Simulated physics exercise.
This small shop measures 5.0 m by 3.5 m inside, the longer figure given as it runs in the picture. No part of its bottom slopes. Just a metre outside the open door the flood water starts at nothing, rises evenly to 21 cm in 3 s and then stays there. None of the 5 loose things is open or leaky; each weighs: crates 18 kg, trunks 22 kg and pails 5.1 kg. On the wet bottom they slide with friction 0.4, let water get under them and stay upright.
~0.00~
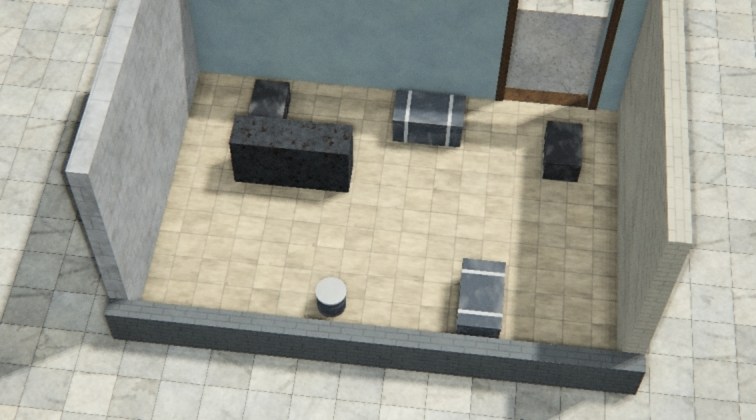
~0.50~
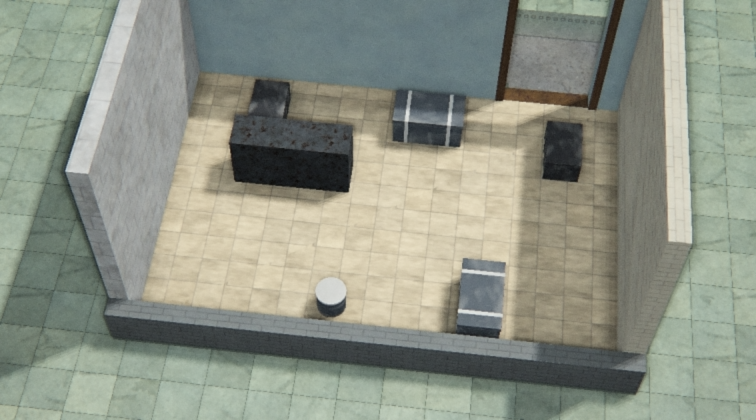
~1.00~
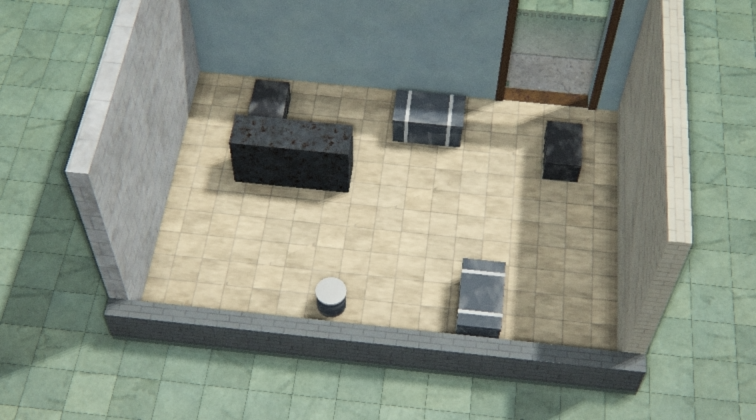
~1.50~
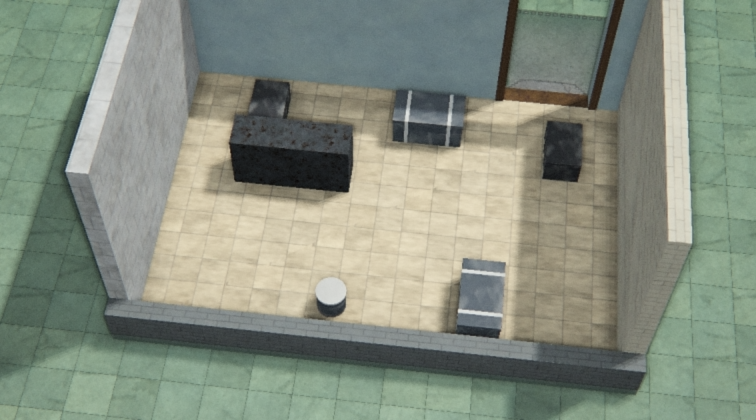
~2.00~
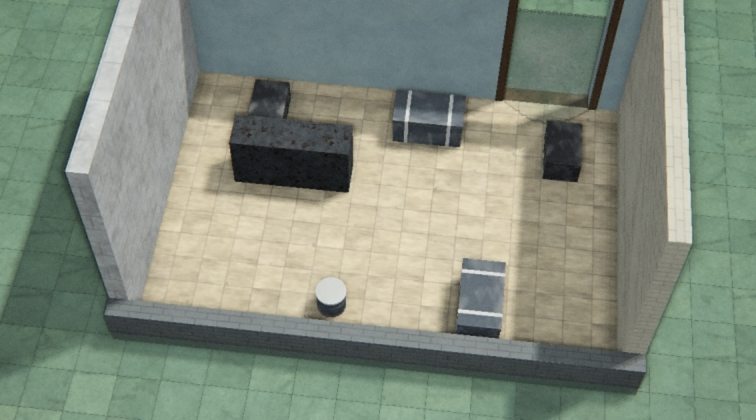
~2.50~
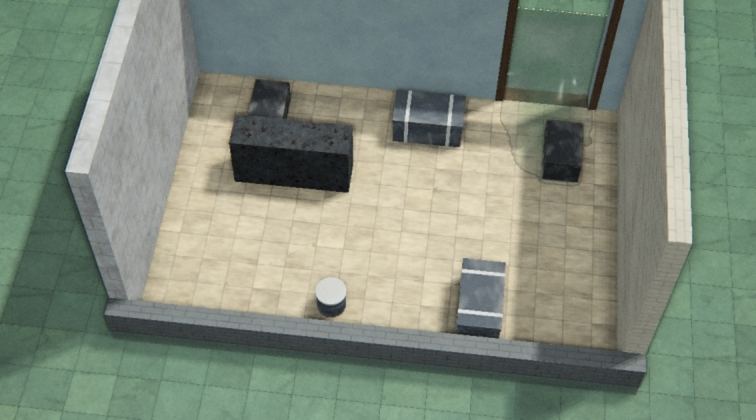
A small shop with a pale tiled floor, grey side walls and a blue back wall is seen from above through its open front. A long black block and a small dark crate stand at back left, another crate at right, two grey banded trunks at back and front right, and a pale-topped pail in front. Green-tinted water covers the paving outside, then spreads thinly through the doorway, while the objects and camera stay still.
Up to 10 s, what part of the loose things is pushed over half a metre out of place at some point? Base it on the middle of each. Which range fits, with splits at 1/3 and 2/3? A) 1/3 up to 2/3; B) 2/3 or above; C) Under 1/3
Answer: A.
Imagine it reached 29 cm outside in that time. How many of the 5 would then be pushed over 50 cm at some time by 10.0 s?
Then the count would be 3.
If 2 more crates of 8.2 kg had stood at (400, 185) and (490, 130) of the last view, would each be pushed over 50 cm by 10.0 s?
The first: Falls below it. The second: Falls below it.
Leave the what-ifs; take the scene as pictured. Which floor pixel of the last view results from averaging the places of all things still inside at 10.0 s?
Centred roughly on (302, 215).
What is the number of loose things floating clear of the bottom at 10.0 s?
Answer: 3.
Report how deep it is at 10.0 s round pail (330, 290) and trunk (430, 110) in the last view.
I'd estimate 13 cm for the first and 1 cm for the second.
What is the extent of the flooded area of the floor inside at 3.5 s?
Near 3.5 m2 in all.
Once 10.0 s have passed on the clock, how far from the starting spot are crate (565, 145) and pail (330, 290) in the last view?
First 250 cm, then 200 cm.
After 3.5 s 0 of 5 are over 50 cm from their spots; 0 afloat.
After 4.5 s 1 of 5 are over 50 cm from their spots; 0 afloat.
After 7.0 s 2 of 5 are over 50 cm from their spots; 2 afloat.
After 10.0 s 3 of 5 are over 50 cm from their spots, and 3 have been at some point; 3 afloat.
